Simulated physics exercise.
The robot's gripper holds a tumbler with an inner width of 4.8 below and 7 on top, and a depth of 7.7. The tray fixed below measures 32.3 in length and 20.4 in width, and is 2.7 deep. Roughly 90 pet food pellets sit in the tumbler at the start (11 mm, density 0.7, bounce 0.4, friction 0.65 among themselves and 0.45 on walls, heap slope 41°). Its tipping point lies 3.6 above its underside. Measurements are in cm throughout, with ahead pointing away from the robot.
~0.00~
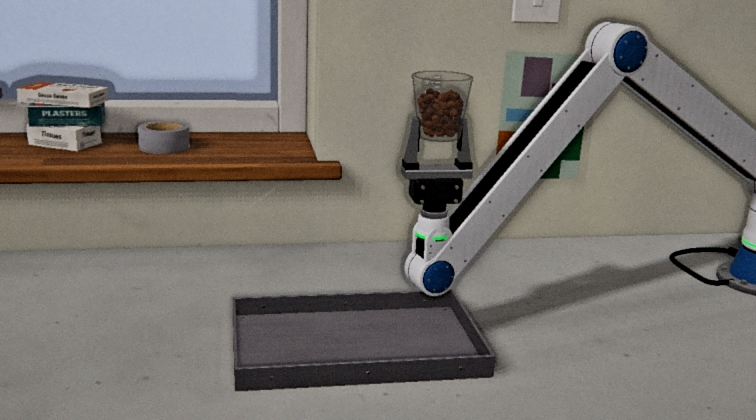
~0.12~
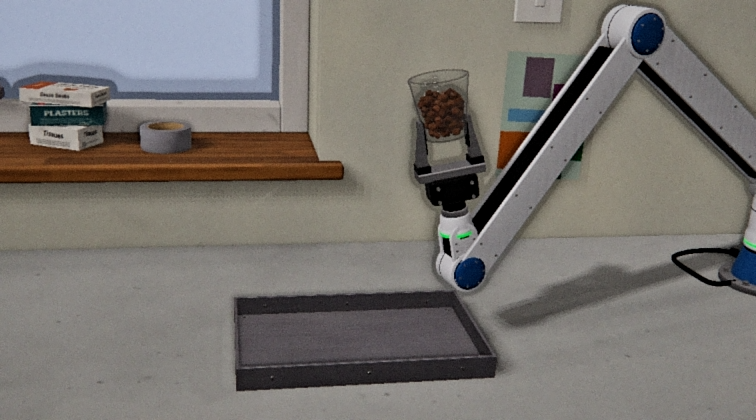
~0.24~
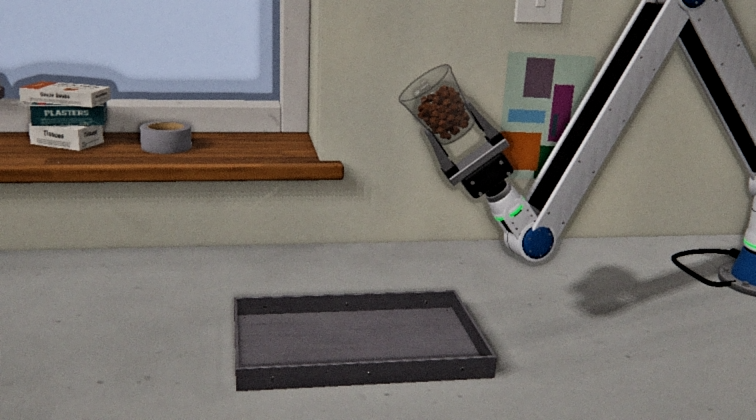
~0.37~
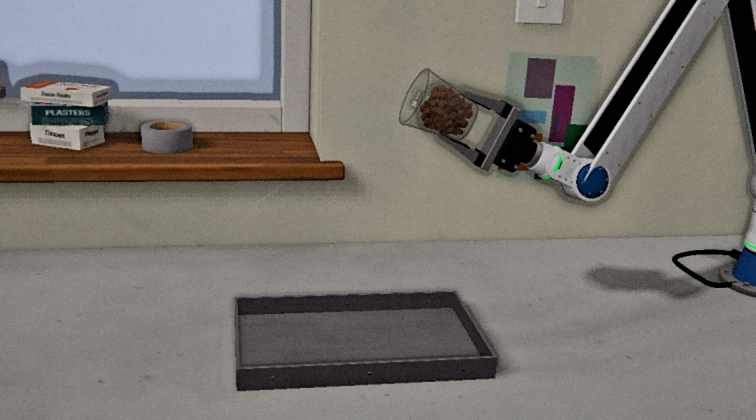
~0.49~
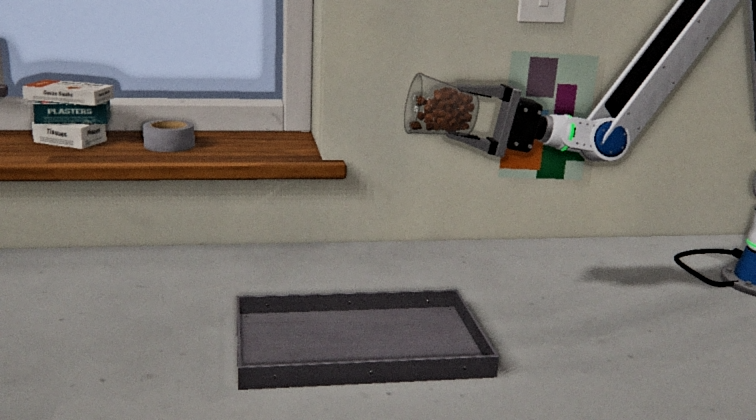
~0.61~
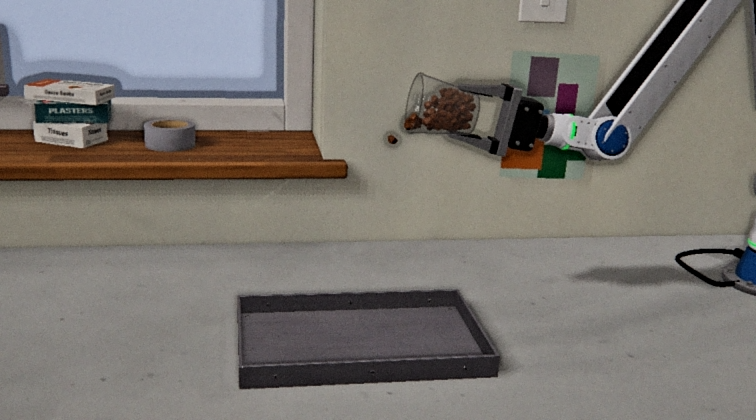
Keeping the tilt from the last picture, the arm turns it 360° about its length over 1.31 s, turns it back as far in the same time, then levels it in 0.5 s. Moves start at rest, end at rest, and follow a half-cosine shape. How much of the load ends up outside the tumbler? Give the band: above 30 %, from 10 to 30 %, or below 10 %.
It is above 30 %.
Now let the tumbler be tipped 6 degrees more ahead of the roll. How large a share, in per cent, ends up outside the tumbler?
Roughly 70 %.
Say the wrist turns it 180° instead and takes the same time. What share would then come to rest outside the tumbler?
20 %.
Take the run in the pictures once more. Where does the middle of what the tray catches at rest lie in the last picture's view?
Around (358, 338).
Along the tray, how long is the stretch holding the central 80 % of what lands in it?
It spans something like 12 centimetres, give or take.
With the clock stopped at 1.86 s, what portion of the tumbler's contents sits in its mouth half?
Close to 35 per cent lies in the mouth half.
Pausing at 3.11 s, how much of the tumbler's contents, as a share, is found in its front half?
It's close to 30 percent.
By 1.86 s, tipped 80°, highest piece 35 above the table; 66 in the tumbler, 20 in the tray, 4 in flight or on a rim.
By 3.11 s, tipped 80°, highest piece 34 above the table; 50 in the tumbler, 36 in the tray, 4 in flight or on a rim.
By 3.93 s, upright, highest piece 36 above the table; 47 in the tumbler, 43 in the tray.
By 4.63 s, upright, highest piece 36 above the table; 47 in the tumbler, 43 in the tray.
Final count, 47 in the tumbler, 43 in the tray. That is 48 % outside the tumbler.
